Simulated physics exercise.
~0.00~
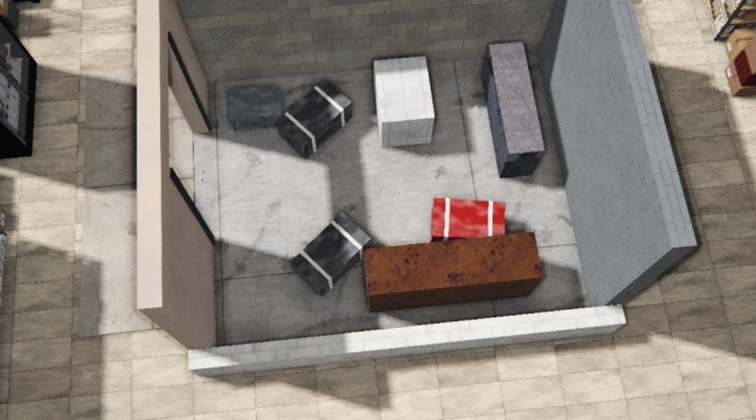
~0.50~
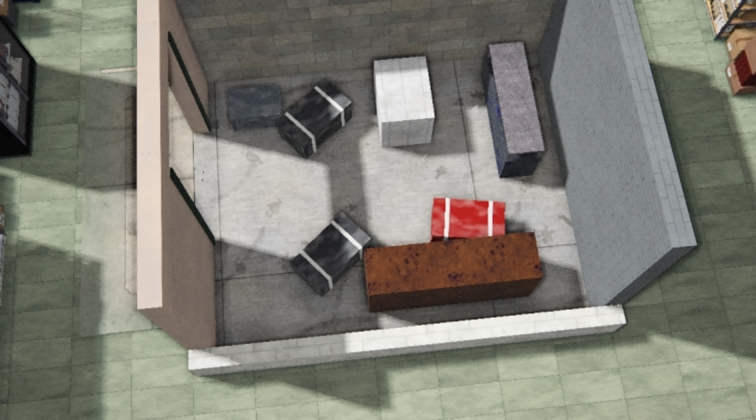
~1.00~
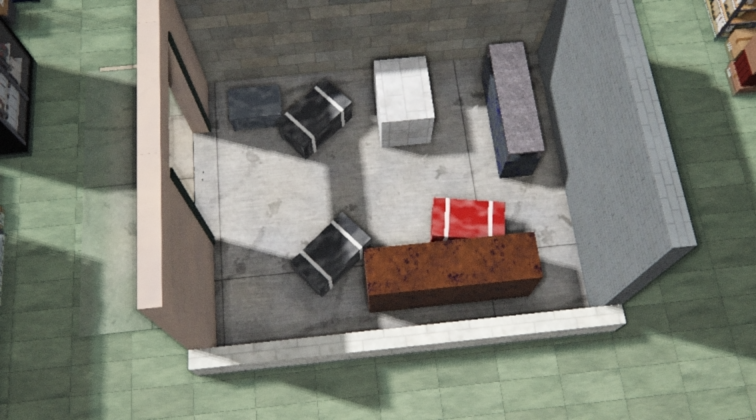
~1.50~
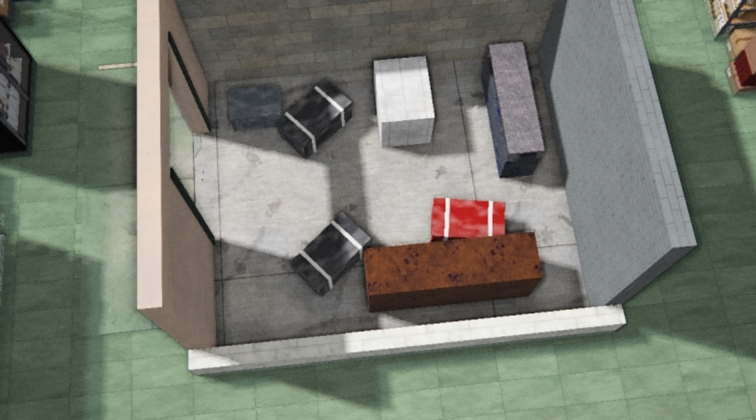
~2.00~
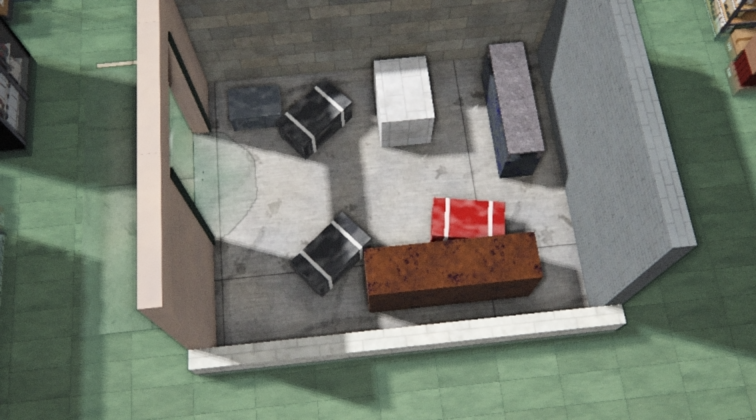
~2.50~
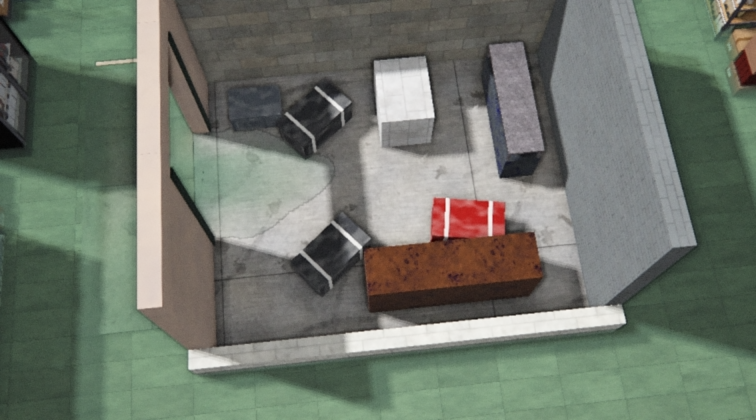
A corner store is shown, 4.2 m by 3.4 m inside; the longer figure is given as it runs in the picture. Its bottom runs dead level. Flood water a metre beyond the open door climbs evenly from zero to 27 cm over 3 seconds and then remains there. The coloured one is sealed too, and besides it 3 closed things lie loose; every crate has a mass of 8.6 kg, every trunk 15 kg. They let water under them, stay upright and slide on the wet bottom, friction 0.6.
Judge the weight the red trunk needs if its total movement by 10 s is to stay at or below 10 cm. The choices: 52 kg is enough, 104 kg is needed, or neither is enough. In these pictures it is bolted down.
It will need the bigger ballast.
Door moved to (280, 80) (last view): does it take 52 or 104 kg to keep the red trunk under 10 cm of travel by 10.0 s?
The answer is that only the greater mass suffices.
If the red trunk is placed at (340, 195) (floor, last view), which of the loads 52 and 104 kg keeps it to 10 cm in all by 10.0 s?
Short answer: Heavier load only.
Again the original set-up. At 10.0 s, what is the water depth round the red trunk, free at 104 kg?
Depth: Approx. 20 cm.
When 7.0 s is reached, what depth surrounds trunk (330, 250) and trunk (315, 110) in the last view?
First roughly 8 cm, second roughly 17 cm.
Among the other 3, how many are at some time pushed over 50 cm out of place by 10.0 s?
By my tally, 3.
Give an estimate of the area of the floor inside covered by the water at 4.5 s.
Near 8.5 m2 in all.
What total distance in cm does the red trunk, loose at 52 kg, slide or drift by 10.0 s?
Around 100 centimetres in total.
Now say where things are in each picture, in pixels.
The first picture shows the red trunk at (469, 219) rests on the ground; water covers 0.0 m2; 0 of 4 have shifted.
The second picture shows the red trunk at (469, 219) rests on the ground; water covers 0.0 m2; 0 of 4 have shifted.
The third picture shows the red trunk at (469, 219) rests on the ground; 0.0 m2 under water; 0 of 4 have shifted.
The fourth picture shows the red trunk at (469, 219), on the bottom; 0.0 m2 under water; 0 of 4 have shifted.
The fifth picture shows the red trunk at (469, 219), on the bottom; water covers 0.5 m2; 0 of 4 have shifted.
The sixth picture shows the red trunk at (469, 219) rests on the ground; water covers 1.4 m2; 0 of 4 have shifted.
After 3.5 s the red trunk would be 0 cm from its start with 52 kg and 0 cm from its start with 104 kg; 1 cm of water round it then.
After 4.5 s the red trunk would be 0 cm from its start with 52 kg and 0 cm from its start with 104 kg; 7 cm of water round it then.
After 7.0 s the red trunk would be 17 cm from its start with 52 kg and 0 cm from its start with 104 kg; 13 cm of water round it then.
After 10.0 s the red trunk would be 83 cm from its start with 52 kg and 0 cm from its start with 104 kg; 20 cm of water round it then.
